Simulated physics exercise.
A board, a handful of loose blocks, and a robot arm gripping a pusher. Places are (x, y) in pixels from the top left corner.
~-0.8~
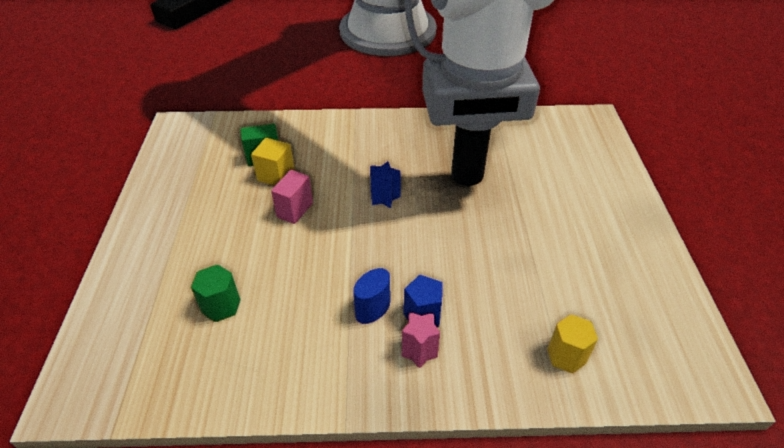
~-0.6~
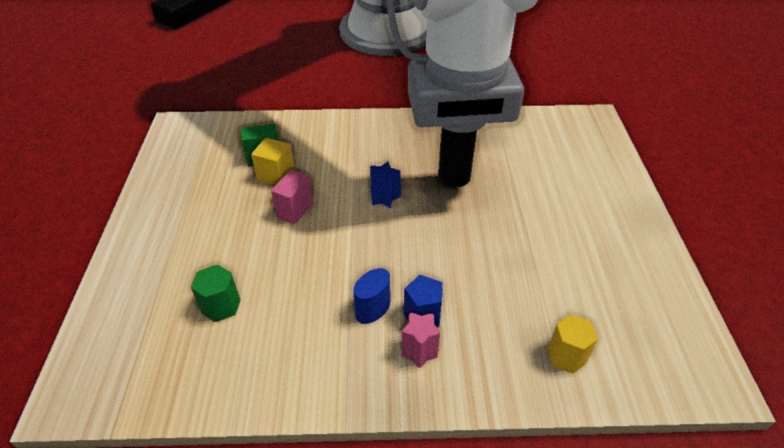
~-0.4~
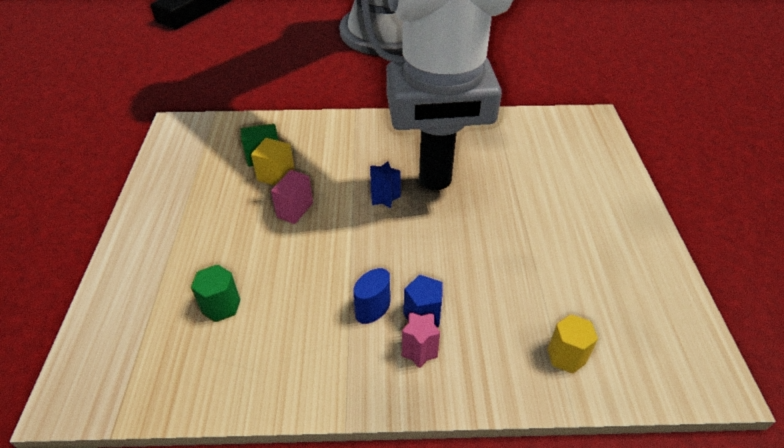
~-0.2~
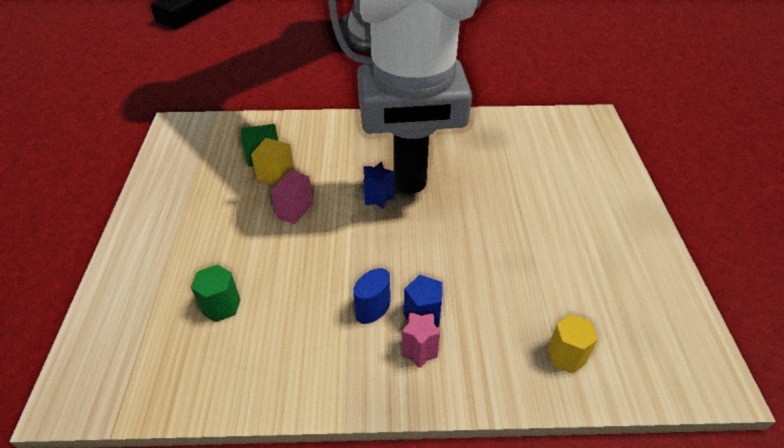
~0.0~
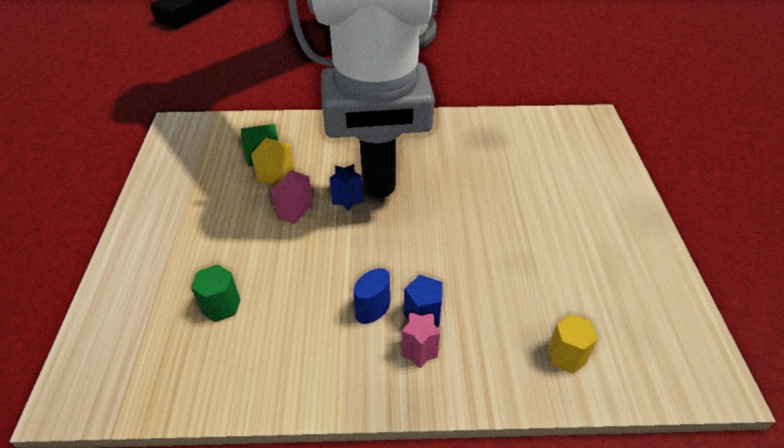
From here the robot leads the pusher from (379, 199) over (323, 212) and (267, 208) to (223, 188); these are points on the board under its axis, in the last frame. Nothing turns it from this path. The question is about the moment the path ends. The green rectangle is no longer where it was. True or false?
That claim is false.
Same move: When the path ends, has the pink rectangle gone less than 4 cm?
No, it doesn't check out.
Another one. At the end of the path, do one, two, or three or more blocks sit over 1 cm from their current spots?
There will be two blocks displaced.
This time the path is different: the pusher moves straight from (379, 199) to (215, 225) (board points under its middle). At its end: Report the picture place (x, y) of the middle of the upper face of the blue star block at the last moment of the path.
That would be at about pixel (282, 169).
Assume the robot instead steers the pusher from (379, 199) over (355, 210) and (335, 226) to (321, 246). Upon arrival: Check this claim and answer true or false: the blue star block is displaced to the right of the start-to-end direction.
Verdict: True.
On the path given first. One third of the way, pusher (321, 200); pink rectangle (274, 182), turned 45° anticlockwise; blue star block (301, 172), turned 70° clockwise.
Two thirds of the way, pusher (264, 196); yellow four-sided block (272, 147); pink rectangle (238, 171); blue star block (282, 167).
At the end, pusher (219, 175); green rectangle still; yellow four-sided block (273, 147); pink rectangle (198, 150), turned 15° clockwise; blue star block (280, 167), turned 165° clockwise.
